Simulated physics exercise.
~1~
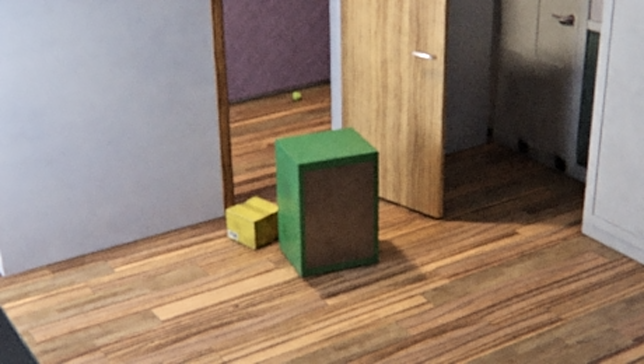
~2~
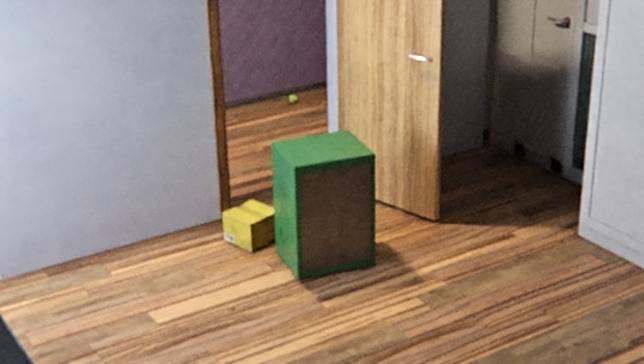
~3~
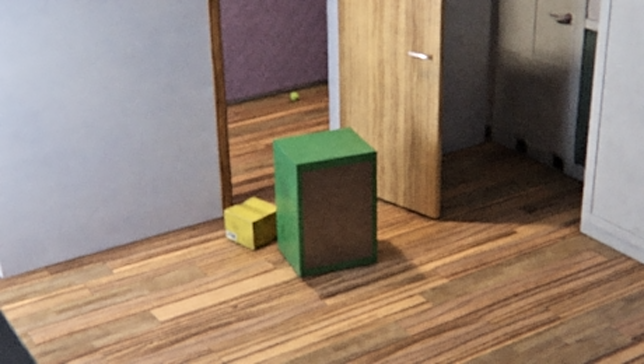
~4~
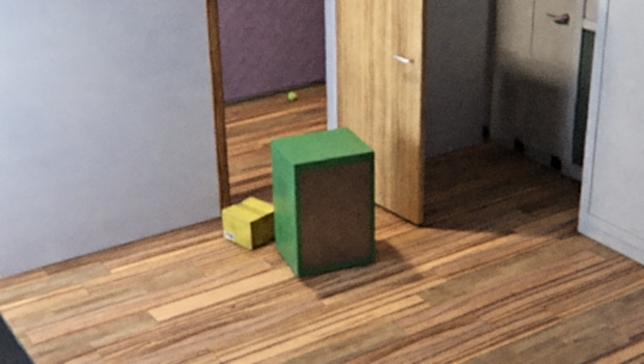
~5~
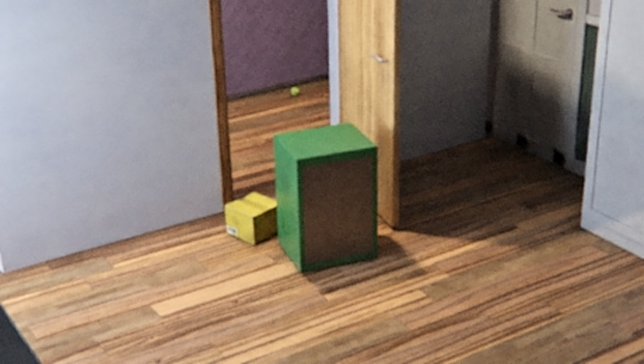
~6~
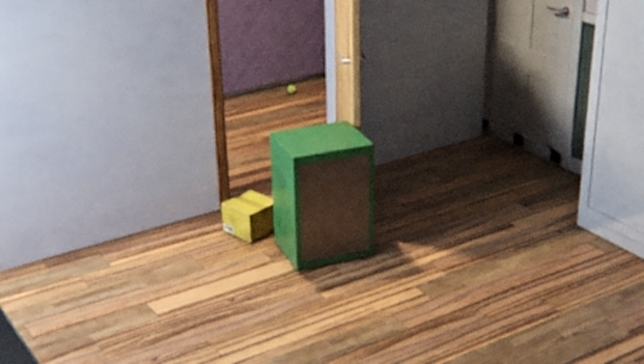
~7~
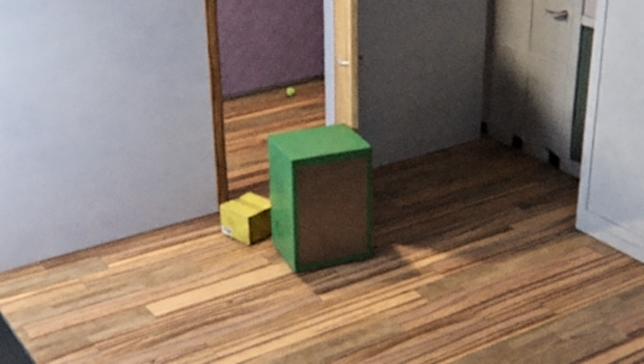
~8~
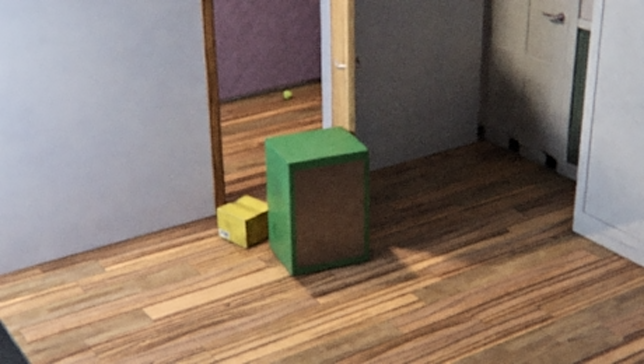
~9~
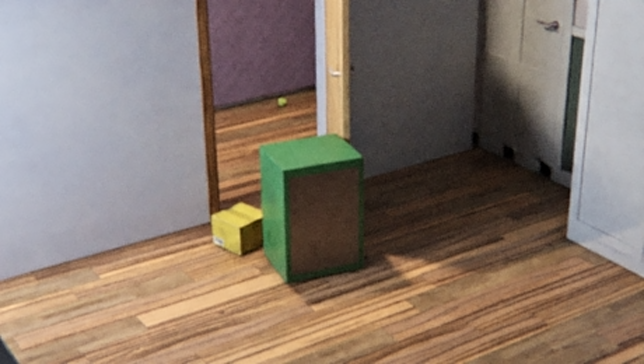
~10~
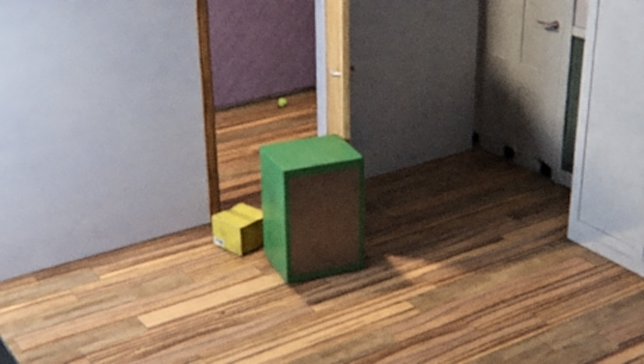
A wooden door stands wide open into a room with a striped wood floor, behind a green box-shaped appliance and a small yellow parcel beside the doorway. At first the door barely moves while the view sways slightly. Then it swings to the left, its broad face narrowing as more of the grey wall behind it comes into view. It turns until mostly its edge shows, just behind the green appliance, and there it stops. The door rests still partly open, short of its frame, with the appliance and parcel unmoved.
